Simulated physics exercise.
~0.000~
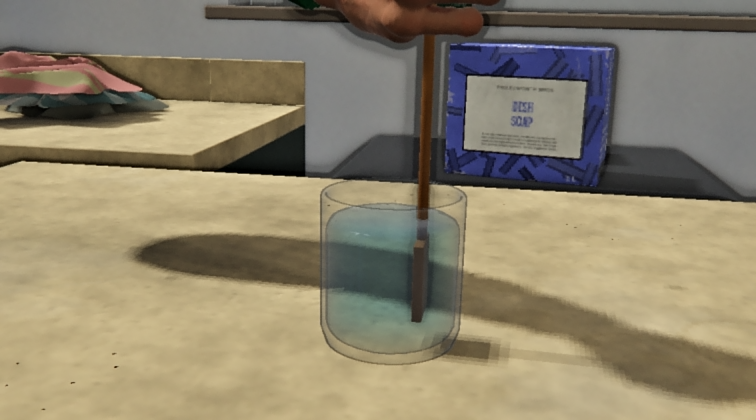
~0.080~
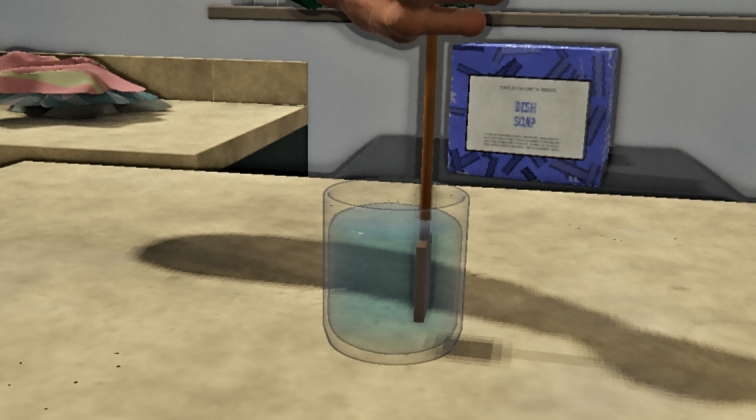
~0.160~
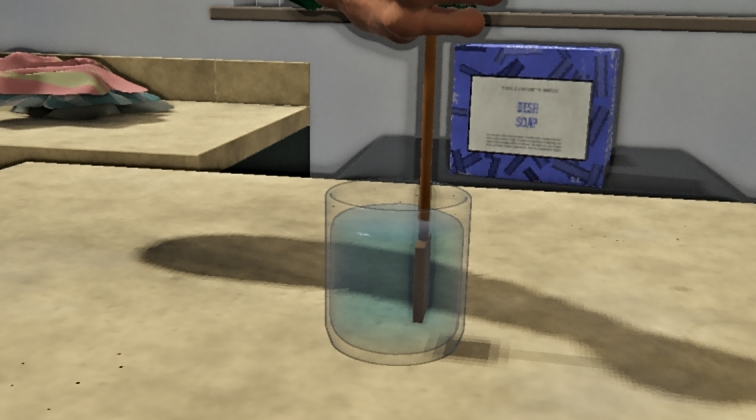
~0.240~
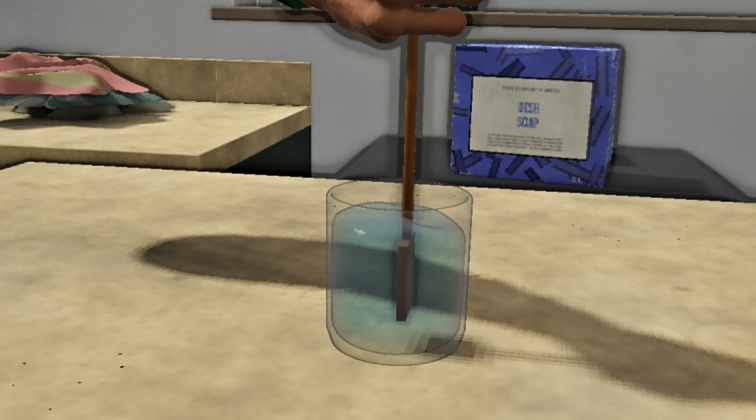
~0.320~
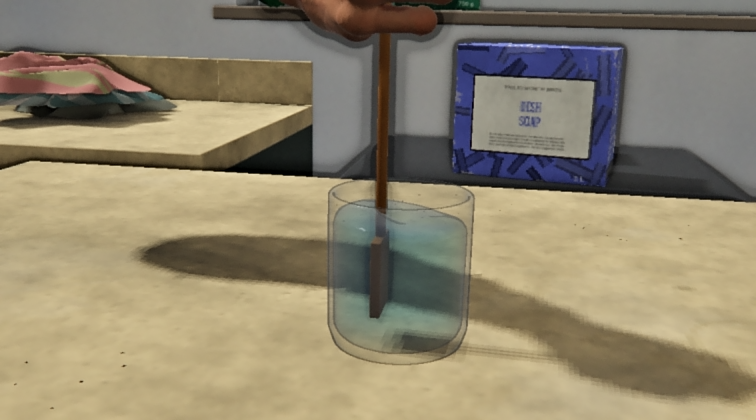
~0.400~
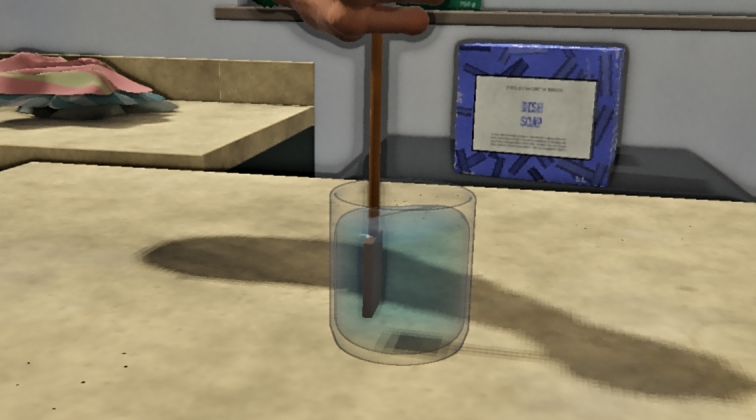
A clear glass of pale blue liquid stands on a beige speckled counter, seen close from slightly above, with a brown rod and upright blade dipped in it. Behind are a blue dish soap box at right and pink and teal cloth at upper left. A hand at the top first holds the rod nearly still, then moves it left through the liquid, whose surface tilts slightly.
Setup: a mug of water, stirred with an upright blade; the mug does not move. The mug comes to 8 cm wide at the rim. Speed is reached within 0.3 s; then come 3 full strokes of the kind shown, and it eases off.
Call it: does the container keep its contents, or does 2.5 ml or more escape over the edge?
It keeps its contents.
By 0.73 s 0 ml is over the rim.
By 1.07 s 0 ml is over the rim.
By 1.40 s 0 ml is over the rim.
By 1.73 s 0 ml is over the rim.
At rest 0 ml is over the rim.
